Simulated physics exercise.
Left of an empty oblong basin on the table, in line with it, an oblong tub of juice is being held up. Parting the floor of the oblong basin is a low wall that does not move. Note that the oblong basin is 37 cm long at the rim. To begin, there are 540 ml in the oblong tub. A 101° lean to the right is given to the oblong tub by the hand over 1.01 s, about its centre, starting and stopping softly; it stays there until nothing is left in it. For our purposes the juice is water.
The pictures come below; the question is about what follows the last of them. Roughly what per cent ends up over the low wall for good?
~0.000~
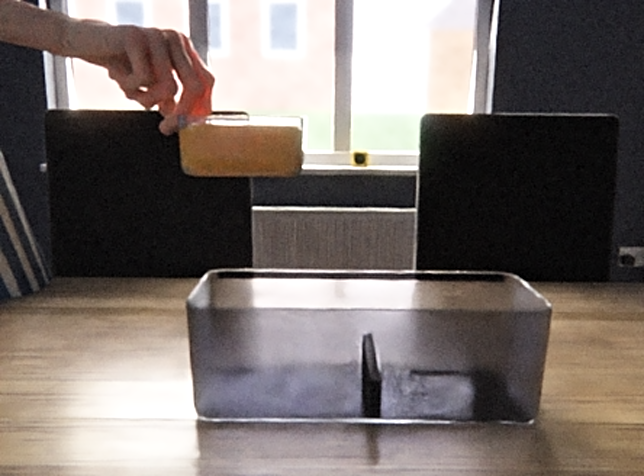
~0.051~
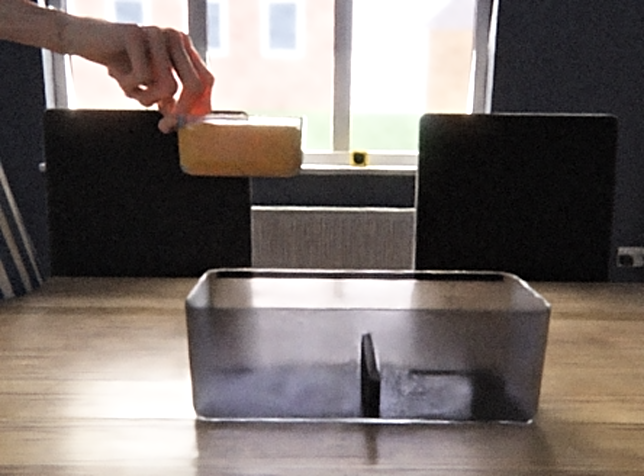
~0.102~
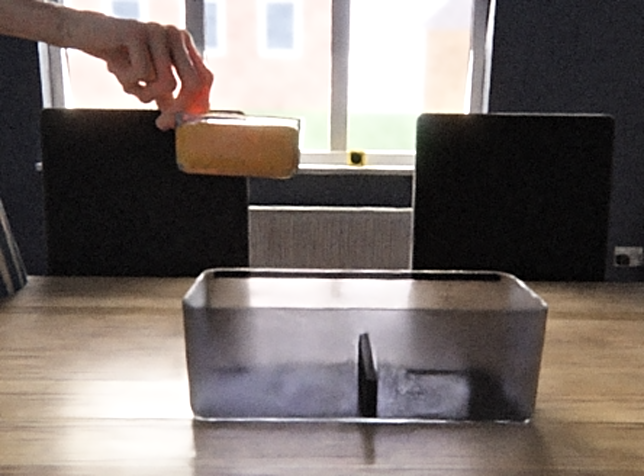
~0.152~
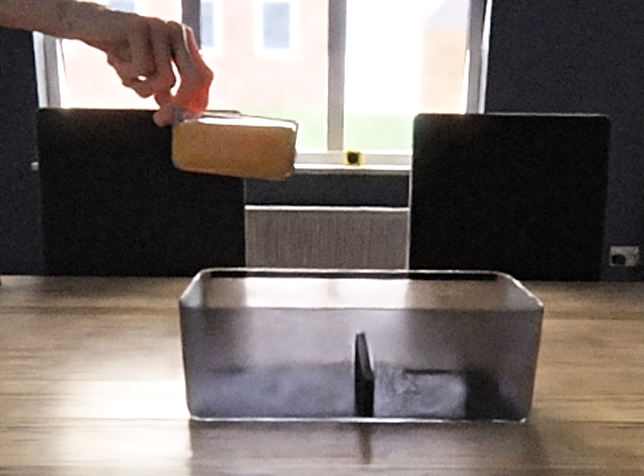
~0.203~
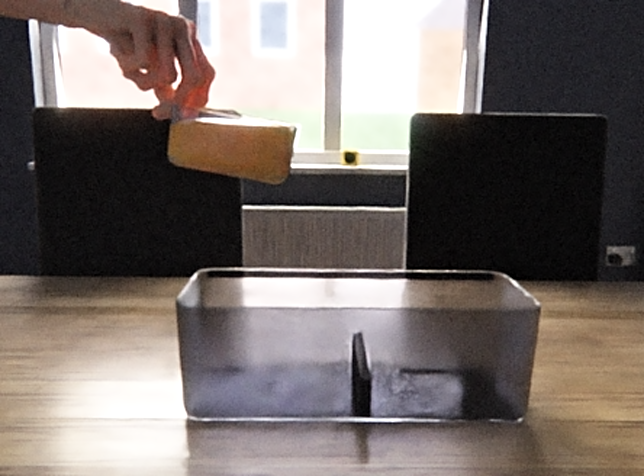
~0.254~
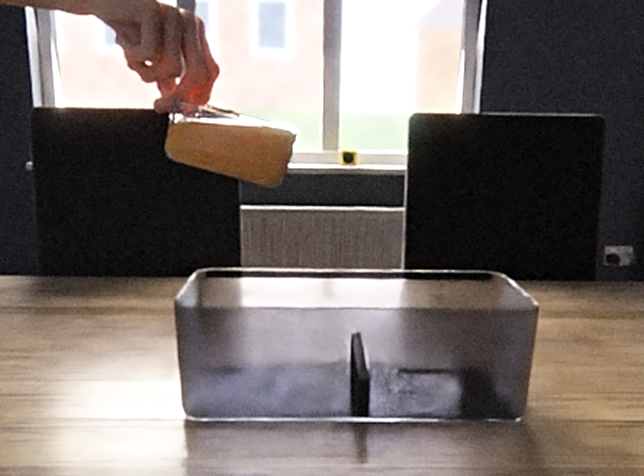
About 54 in every hundred.
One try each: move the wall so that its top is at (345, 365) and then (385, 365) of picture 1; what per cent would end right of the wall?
Roughly 70 per cent, then 35 per cent.
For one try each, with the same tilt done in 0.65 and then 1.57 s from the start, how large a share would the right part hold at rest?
Result: 45 per cent, then 55 per cent.
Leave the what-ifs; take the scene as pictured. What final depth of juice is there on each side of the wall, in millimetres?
On the left it stands about 10 mm, on the right about 14 mm.
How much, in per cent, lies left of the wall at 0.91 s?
Roughly 30 percent.
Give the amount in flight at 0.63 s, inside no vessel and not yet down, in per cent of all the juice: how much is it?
Roughly 44 percent.
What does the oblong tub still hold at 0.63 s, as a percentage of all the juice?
Remaining: Near 34 % of the total.
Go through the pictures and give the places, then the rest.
In the first picture, it leans 0°; its right rim is at (304, 119); the juice meets the walls at (192, 125) and (302, 126); the oblong basin's rim runs from (198, 288) to (532, 292); the wall's top is at (371, 356).
In the second picture, it leans 1°; its right rim is at (304, 119); the juice meets the walls at (190, 124) and (302, 126).
In the third picture, it leans 3°; its right rim is at (302, 121); the juice meets the walls at (188, 123) and (300, 127).
In the fourth picture, it leans 6°; its right rim is at (299, 124); the juice meets the walls at (185, 122) and (297, 127).
In the fifth picture, it leans 10°; its right rim is at (297, 128); the juice meets the walls at (184, 122) and (295, 128).
In the sixth picture, it leans 15°; its right rim is at (297, 134); the juice meets the walls at (181, 123) and (297, 129).
After 0.63 s the tilt is 70° and 35 per cent is still to pour, 8 is left of the wall and 13 right of it.
After 0.91 s the tilt is 98° and 7 per cent is still to pour, 31 is left of the wall and 54 right of it.
After 1.20 s the tilt is 101° and 0 per cent is still to pour, 42 is left of the wall and 54 right of it.
After 1.51 s the tilt is 101° and 0 per cent is still to pour, 43 is left of the wall and 55 right of it.
In the end 43 per cent lies left of the wall, 54 right of it and 2 outside.
